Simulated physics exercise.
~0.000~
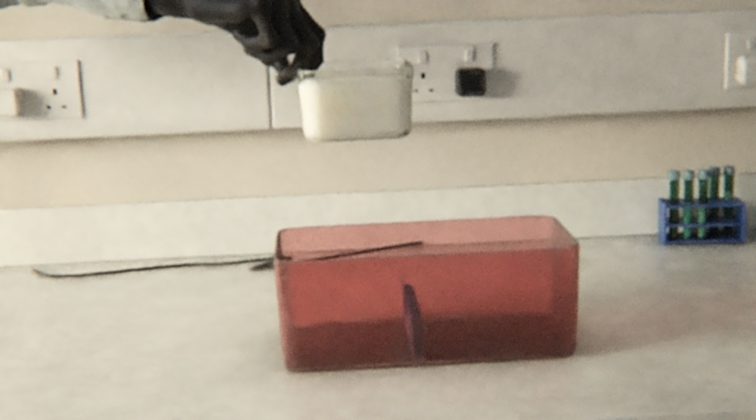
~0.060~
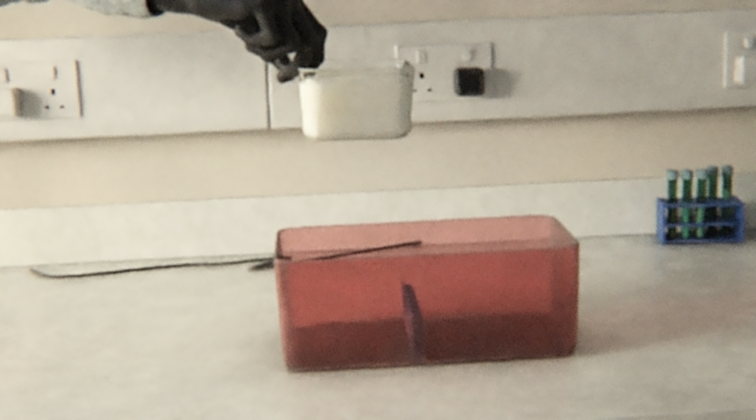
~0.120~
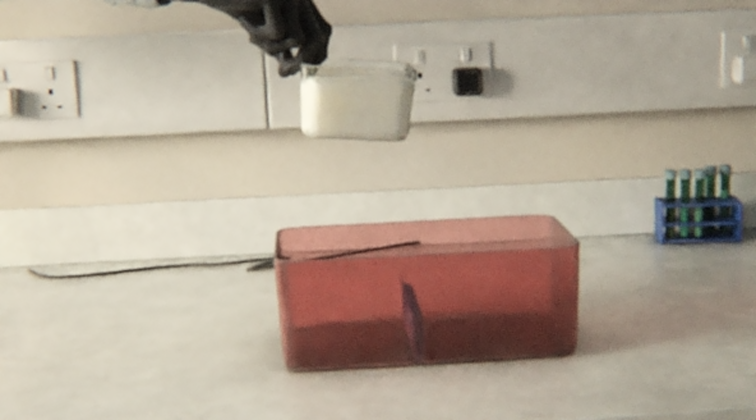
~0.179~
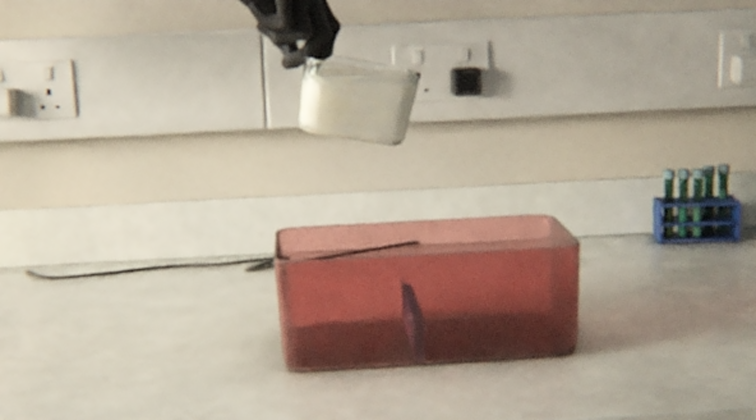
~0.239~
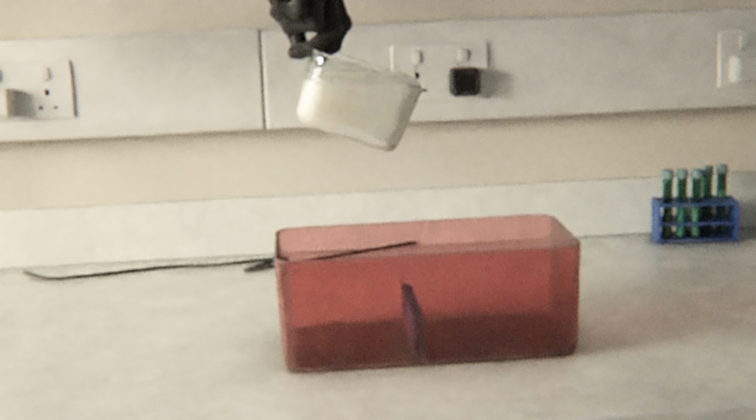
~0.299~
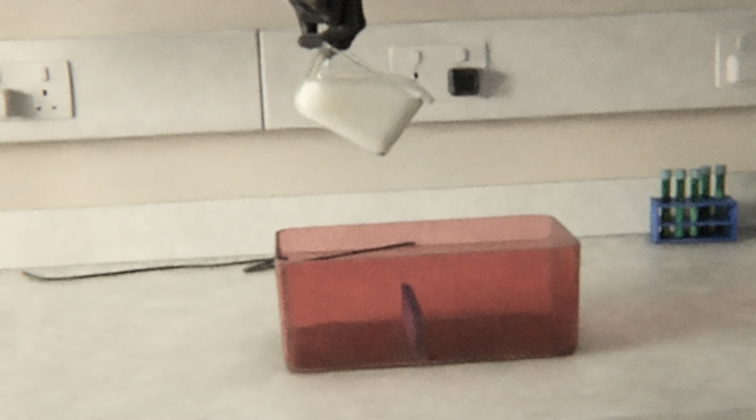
A translucent red oblong basin sits on a pale worktop, seen from the front and slightly above, with wall sockets behind. A dark-gloved hand holds a clear food box of white milk above it, a thin dark rod lies across its left rim, and green-filled tubes stand in a blue rack at right. The hand shifts right and tilts the box increasingly, its right side dipping, while the view drifts very slightly.
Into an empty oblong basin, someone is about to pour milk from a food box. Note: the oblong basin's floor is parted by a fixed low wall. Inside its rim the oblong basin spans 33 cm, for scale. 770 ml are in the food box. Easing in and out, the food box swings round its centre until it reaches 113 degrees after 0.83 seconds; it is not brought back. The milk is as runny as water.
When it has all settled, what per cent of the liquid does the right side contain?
The right side contains about 92 per cent.
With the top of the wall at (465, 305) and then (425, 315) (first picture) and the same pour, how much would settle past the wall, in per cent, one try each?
The first gives near 65 per cent and the second near 85 per cent.
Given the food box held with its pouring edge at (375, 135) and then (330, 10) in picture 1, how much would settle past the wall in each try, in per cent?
I'd say 70 percent on the first go, 65 percent on the next.
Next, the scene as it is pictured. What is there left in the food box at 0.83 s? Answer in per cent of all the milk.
Close to 2 in a hundred.
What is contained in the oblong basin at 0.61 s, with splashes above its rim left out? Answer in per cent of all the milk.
Roughly 34 per cent.
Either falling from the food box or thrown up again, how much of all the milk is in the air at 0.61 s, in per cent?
Around 42 in a hundred.
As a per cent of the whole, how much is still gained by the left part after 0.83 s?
2 %.
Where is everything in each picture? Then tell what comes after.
Tilt 0°; pouring edge (409, 65); surface from (302, 78) to (406, 74); the oblong basin's rim runs from (277, 246) to (566, 232); the wall's top is at (412, 303), in the first picture.
Tilt 1°; pouring edge (410, 65); surface from (302, 77) to (407, 74), in the second picture.
Tilt 6°; pouring edge (412, 69); surface from (304, 76) to (409, 74), in the third picture.
Tilt 13°; pouring edge (415, 76); surface from (306, 76) to (412, 75), in the fourth picture.
Tilt 22°; pouring edge (417, 86); surface from (306, 79) to (418, 78); 1 per cent is over the edge, in the fifth picture.
Tilt 32°; pouring edge (418, 97); surface from (304, 80) to (413, 88); 6 per cent is over the edge, in the sixth picture.
By 0.61 s the tilt is 94° and 23 per cent is still to pour, 0 is left of the wall and 34 right of it.
By 0.83 s the tilt is 113° and 2 per cent is still to pour, 4 is left of the wall and 86 right of it.
By 1.07 s the tilt is 113° and 0 per cent is still to pour, 6 is left of the wall and 92 right of it.
By 1.33 s the tilt is 113° and 0 per cent is still to pour, 6 is left of the wall and 93 right of it.
At rest 6 per cent lies left of the wall, 92 right of it and 2 outside.
